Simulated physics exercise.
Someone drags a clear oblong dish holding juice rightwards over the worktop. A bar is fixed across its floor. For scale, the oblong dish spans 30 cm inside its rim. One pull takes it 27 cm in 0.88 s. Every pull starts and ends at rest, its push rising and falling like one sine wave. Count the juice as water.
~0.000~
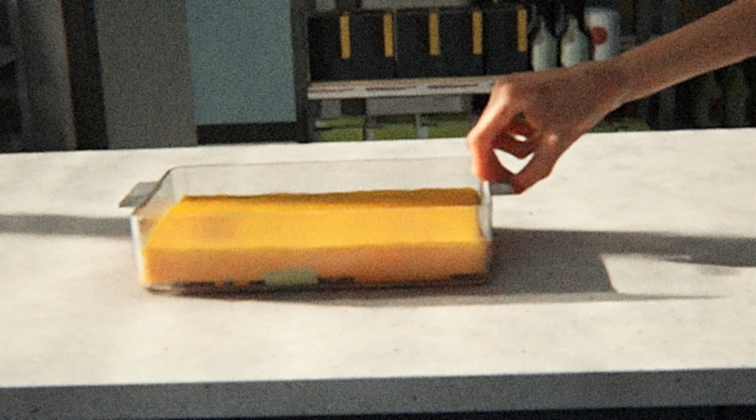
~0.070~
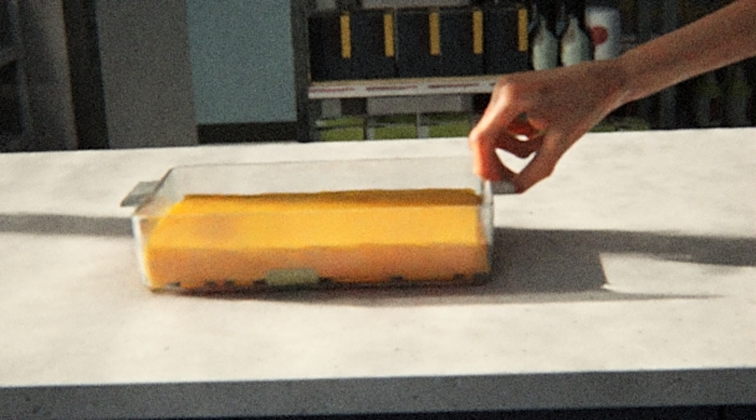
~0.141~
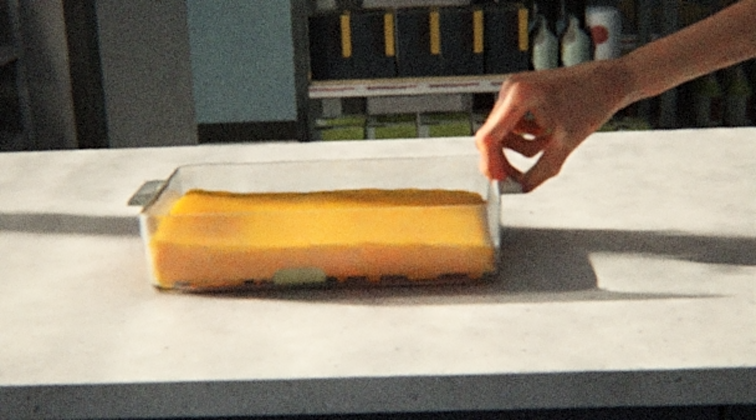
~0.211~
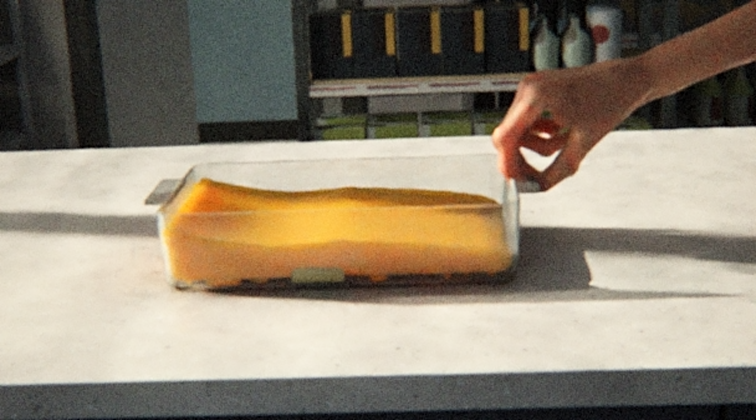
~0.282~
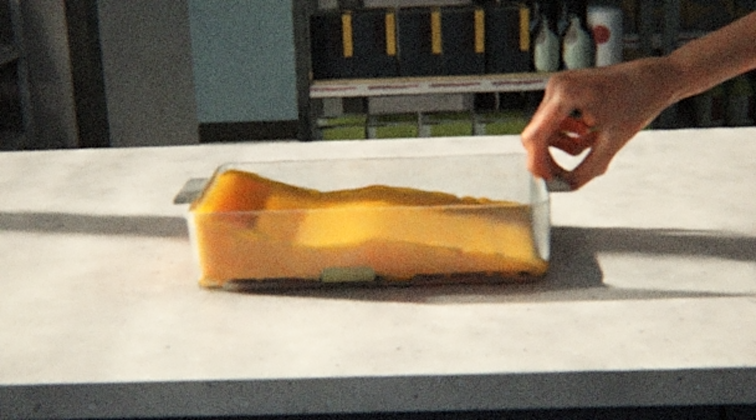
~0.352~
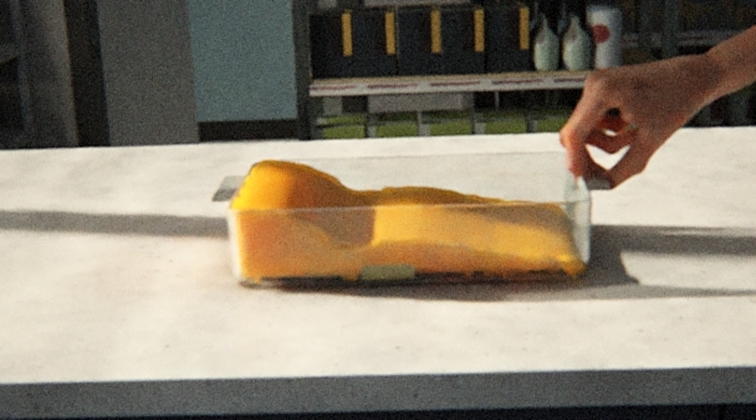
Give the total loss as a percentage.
About 19 per cent.
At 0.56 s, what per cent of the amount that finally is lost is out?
Near 0 in a hundred.
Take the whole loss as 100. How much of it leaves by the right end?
About 90 per cent.
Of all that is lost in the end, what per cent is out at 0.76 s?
Some 10 per cent.
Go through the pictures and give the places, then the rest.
In the first frame, it has moved 0.0 cm; in the oblong dish the surface runs from (159, 221) to (483, 212), rim (486, 182); the juice stands 31 mm below the rim; the top of the bar is at (291, 271).
In the second frame, it has moved 0.1 cm; in the oblong dish the surface runs from (160, 220) to (485, 213).
In the third frame, it has moved 0.7 cm; in the oblong dish the surface runs from (166, 214) to (492, 216).
In the fourth frame, it has moved 2.2 cm; in the oblong dish the surface runs from (181, 202) to (499, 221).
In the fifth frame, it has moved 4.8 cm; in the oblong dish the surface runs from (208, 193) to (492, 223).
In the sixth frame, it has moved 8.3 cm; in the oblong dish the surface runs from (244, 183) to (495, 221).
After 0.56 s it has gone 20 cm; 1 per cent is out over the left end and 0 over the right.
After 0.76 s it has gone 27 cm; 1 per cent is out over the left end and 2 over the right.
After 0.96 s it has gone 27 cm; 1 per cent is out over the left end and 17 over the right.
After 1.17 s it has gone 27 cm; 1 per cent is out over the left end and 17 over the right.
In the end 19 per cent is out in all, 1 of it over the left end.
